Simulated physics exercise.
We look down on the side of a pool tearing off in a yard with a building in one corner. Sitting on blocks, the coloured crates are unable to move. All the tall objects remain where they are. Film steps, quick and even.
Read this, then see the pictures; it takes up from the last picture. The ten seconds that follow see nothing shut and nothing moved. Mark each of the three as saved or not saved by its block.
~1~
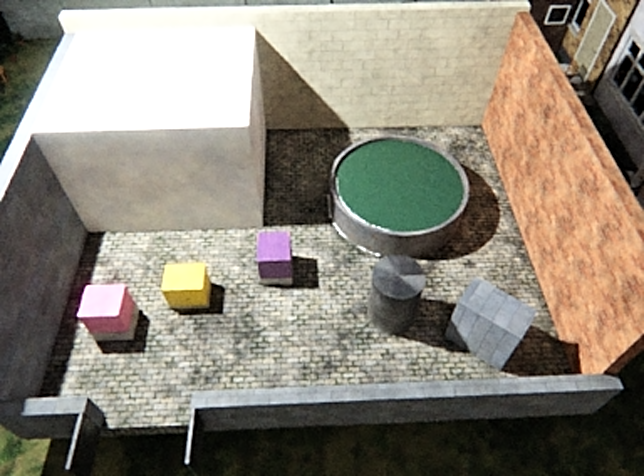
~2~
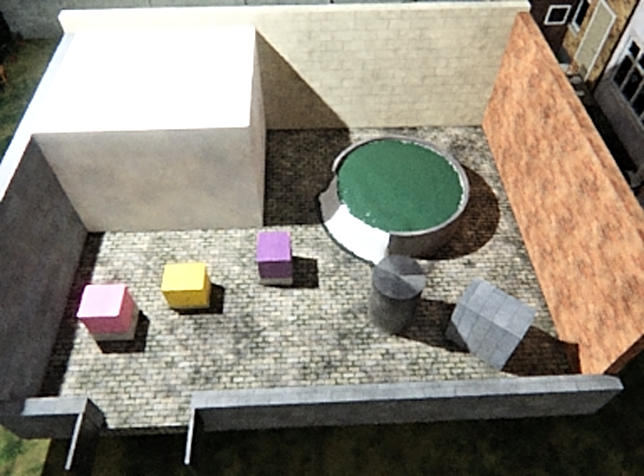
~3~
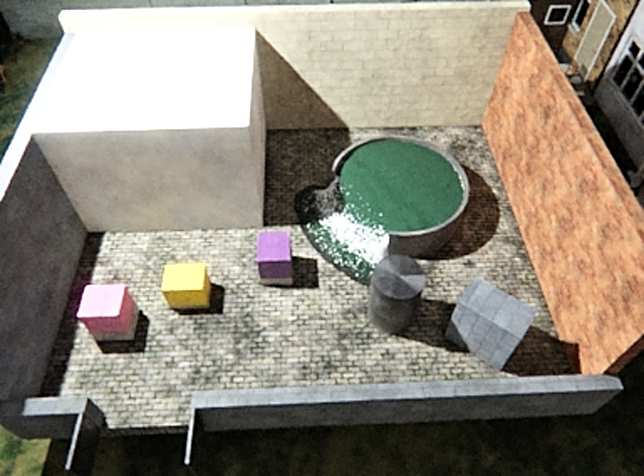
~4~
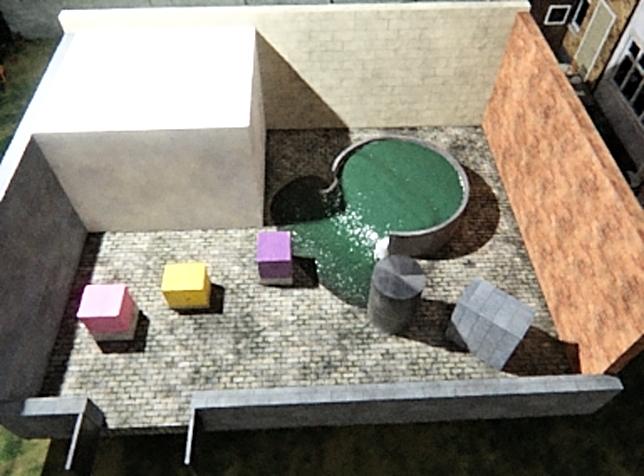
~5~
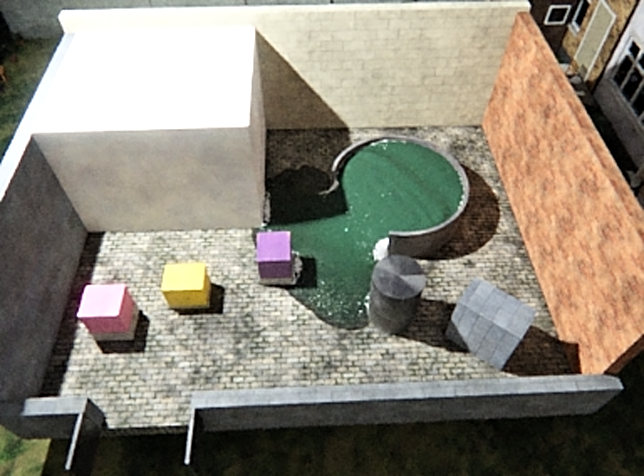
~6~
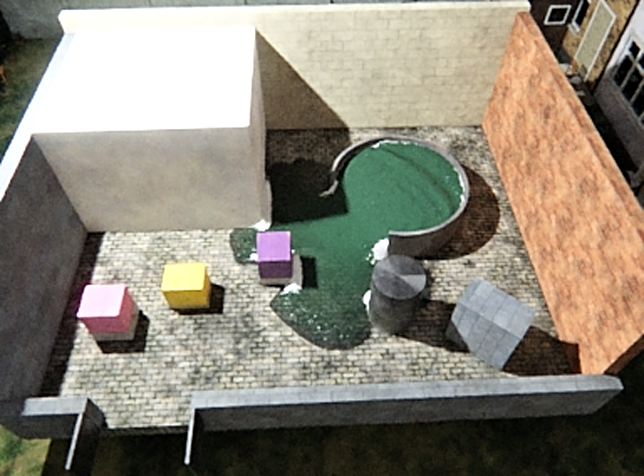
Yellow crate - not saved; pink crate - saved; purple crate - not saved.
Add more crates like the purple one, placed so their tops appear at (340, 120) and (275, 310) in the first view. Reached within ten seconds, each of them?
Crate one avoids the flood; crate two is touched by the flood.
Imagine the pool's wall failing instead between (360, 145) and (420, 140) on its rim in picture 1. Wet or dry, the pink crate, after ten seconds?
Per crate - pink crate: Untouched.
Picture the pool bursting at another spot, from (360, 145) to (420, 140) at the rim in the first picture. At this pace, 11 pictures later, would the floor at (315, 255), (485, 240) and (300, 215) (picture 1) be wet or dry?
The first point is unwetted, the second unwetted, the third unwetted.
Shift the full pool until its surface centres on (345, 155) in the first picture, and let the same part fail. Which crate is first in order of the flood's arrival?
First comes the purple crate.
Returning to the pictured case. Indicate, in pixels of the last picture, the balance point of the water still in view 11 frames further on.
My guess is about (332, 242).
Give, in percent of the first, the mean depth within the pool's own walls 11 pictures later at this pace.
About 46 %.
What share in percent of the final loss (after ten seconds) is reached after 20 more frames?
I'd say about 20 per cent.
A moment on, water covers 35 % of the floor; the yellow crate water round its plinth, the pink crate not reached, the purple crate water round its plinth.
Next, water covers 50 % of the floor; the yellow crate water round its plinth, the pink crate water round its plinth, the purple crate water round its plinth.
Then, water covers 70 % of the floor; the yellow crate water round its plinth, the pink crate water round its plinth, the purple crate water round its plinth.
Later, water covers 90 % of the floor; the yellow crate water round its plinth, the pink crate water round its plinth, the purple crate water round its plinth.
In the end, water covers 100 % of the floor; the yellow crate was topped, the pink crate stayed above the water, the purple crate was topped.
